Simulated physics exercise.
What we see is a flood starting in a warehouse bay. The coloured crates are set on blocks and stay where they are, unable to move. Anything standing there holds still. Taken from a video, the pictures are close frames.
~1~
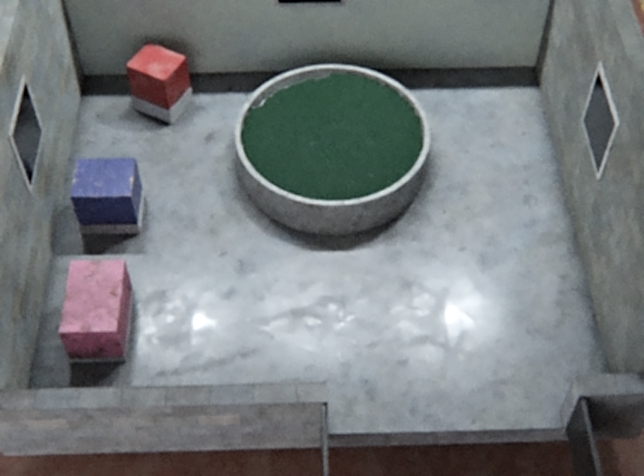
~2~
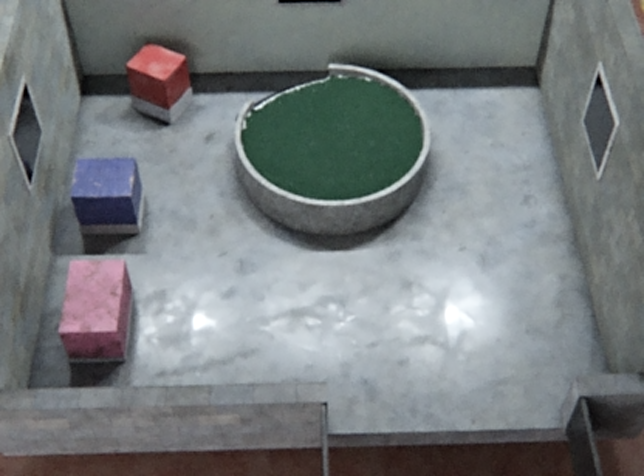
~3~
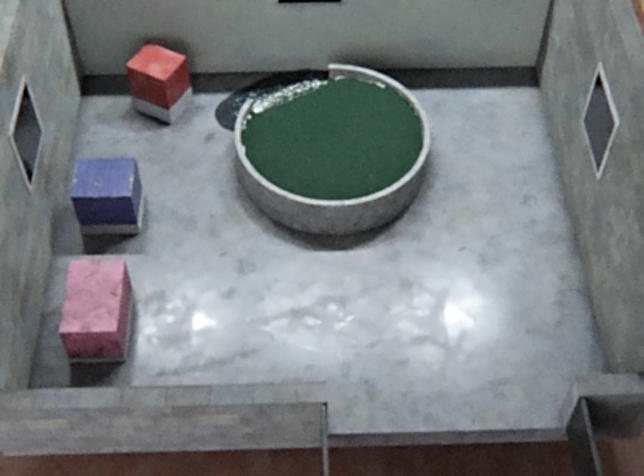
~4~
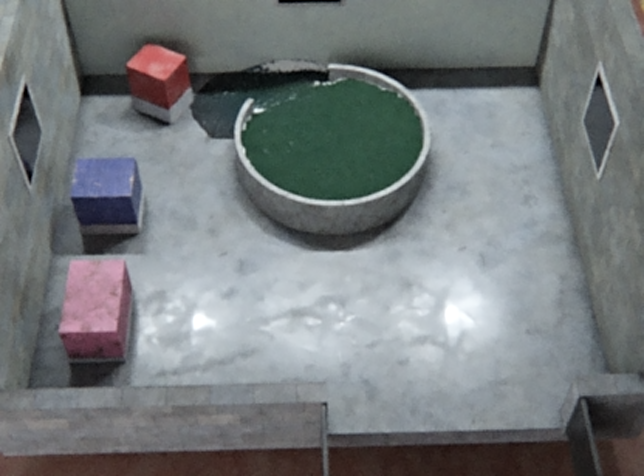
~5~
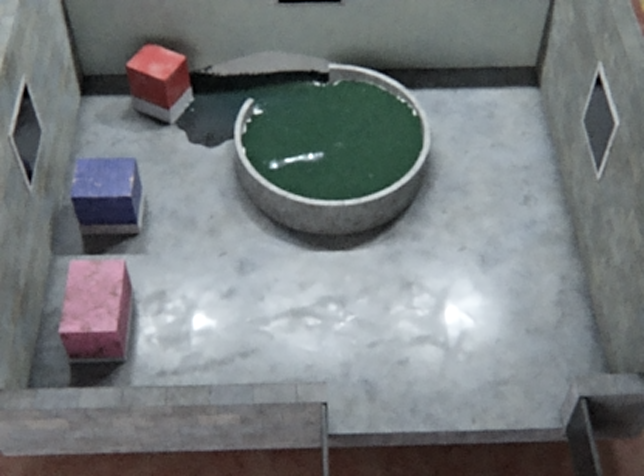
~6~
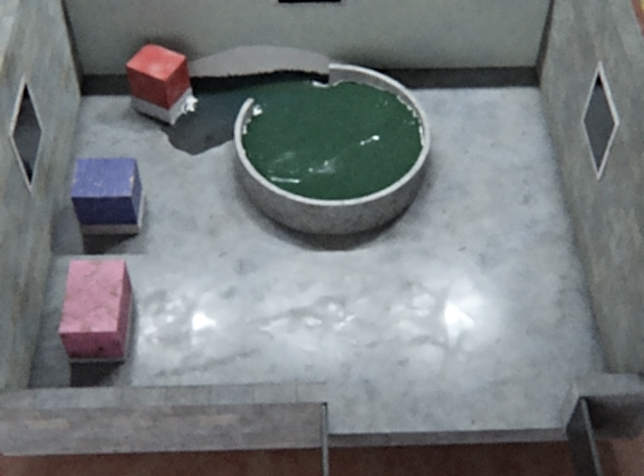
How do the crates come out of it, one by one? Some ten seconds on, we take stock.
As I see it, the pink crate will not stay dry; the blue crate will not stay dry; the red crate will not stay dry.
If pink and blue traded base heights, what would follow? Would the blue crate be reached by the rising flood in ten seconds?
The blue one is reached.
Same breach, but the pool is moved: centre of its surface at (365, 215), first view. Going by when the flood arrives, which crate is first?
That would be the crate marked red.
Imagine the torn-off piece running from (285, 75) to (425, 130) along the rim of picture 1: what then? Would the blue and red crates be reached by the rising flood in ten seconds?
As I see it, the blue one is not reached, and the red one is not reached.
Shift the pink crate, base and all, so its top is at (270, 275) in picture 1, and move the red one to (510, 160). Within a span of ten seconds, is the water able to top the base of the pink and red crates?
Pink is wetted; red is spared.
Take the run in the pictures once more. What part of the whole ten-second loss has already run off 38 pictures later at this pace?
Around 5 percent.
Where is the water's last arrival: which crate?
The crate marked pink, I reckon.
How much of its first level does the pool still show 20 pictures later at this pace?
My best guess is about 44 per cent.
A moment on, water covers 15 % of the floor; the pink crate not reached, the blue crate not reached, the red crate water round its plinth.
Next, water covers 30 % of the floor; the pink crate not reached, the blue crate water round its plinth, the red crate water round its plinth.
Then, water covers 50 % of the floor; the pink crate water round its plinth, the blue crate water round its plinth, the red crate water round its plinth.
Later, water covers 90 % of the floor; the pink crate water round its plinth, the blue crate water round its plinth, the red crate water round its plinth.
In the end, water covers 100 % of the floor; the pink crate was topped, the blue crate was topped, the red crate was topped.
